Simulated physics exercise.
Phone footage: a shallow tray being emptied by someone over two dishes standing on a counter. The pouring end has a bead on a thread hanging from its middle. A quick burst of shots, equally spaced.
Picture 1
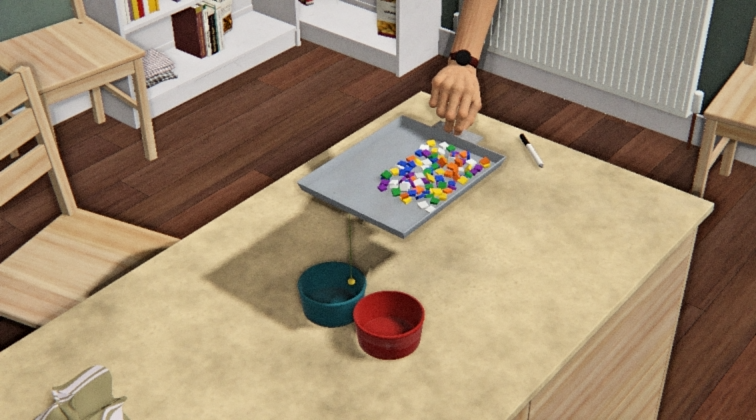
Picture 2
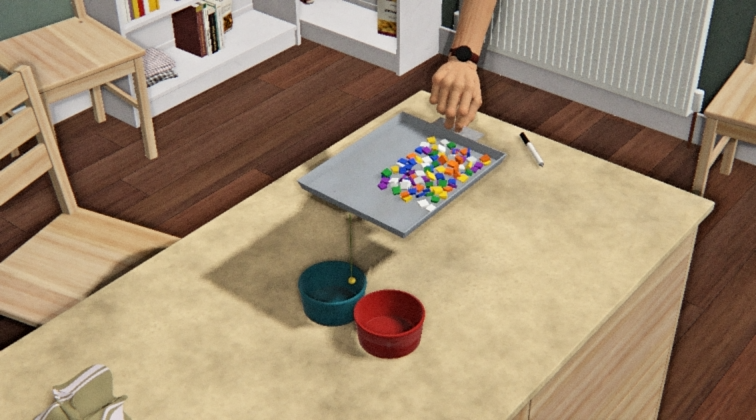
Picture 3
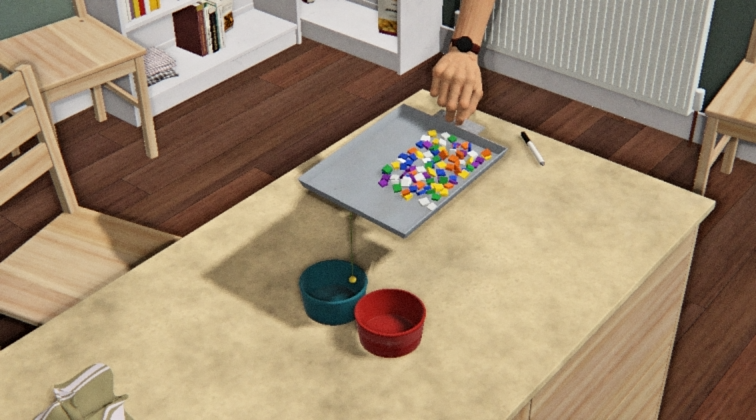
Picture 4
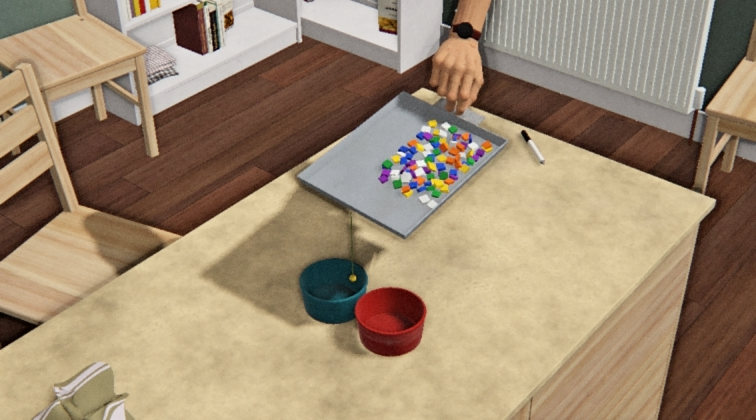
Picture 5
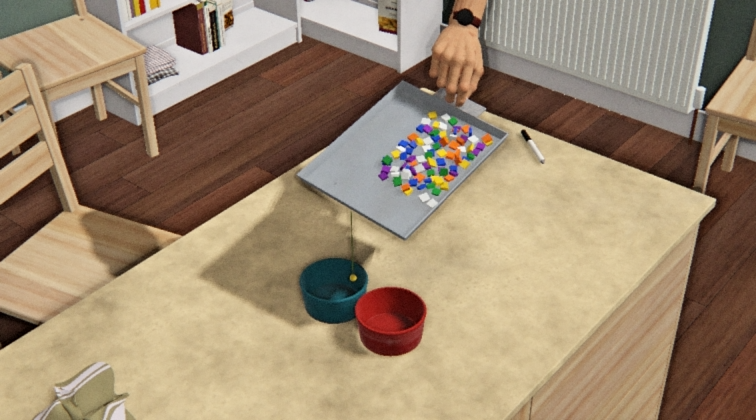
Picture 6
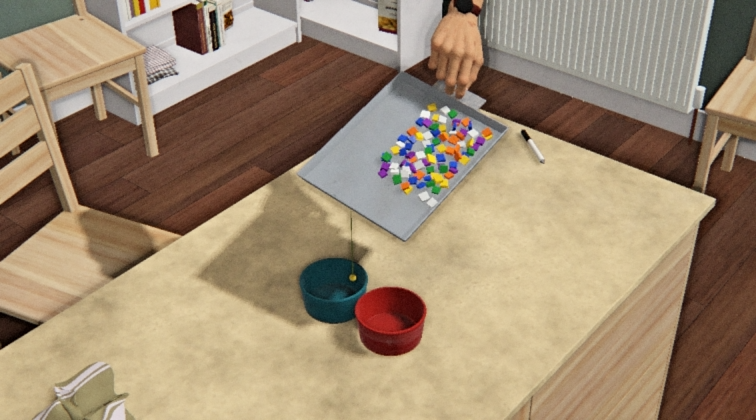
On a stone-patterned counter, a hand gradually raising the far end of a grey tray of colourful tiles behind two dishes.
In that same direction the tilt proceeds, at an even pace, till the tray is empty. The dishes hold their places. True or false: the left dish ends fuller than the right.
False.
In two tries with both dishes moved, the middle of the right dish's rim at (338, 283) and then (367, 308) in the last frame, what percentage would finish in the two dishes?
Roughly 0 per cent, then roughly 40 per cent.
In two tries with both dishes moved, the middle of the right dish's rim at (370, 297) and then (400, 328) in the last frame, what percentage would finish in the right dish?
About 20 and 80 per cent respectively.
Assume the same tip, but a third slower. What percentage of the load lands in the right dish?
Roughly 80%.
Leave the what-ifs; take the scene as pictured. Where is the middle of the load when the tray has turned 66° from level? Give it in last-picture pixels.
In the last view, the load is centred near (404, 231).
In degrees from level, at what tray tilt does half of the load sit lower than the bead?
Somewhere near 80 degrees, I'd say.
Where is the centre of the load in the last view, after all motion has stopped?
Close to (392, 335), more or less.
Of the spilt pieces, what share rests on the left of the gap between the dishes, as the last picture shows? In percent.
I'd guess close to 20 %.
Soon, tray tipped steeply; most on the tray; a stray few outside both; about a quarter in the air.
A while on, tray tipped past a quarter turn; most in the right dish; about a quarter outside both; a small part in the air.
Towards the end, tray tipped past a quarter turn; most in the right dish; about a quarter outside both.
Finally, tray tipped past a quarter turn; most in the right dish; none in the left dish; about a quarter outside both.
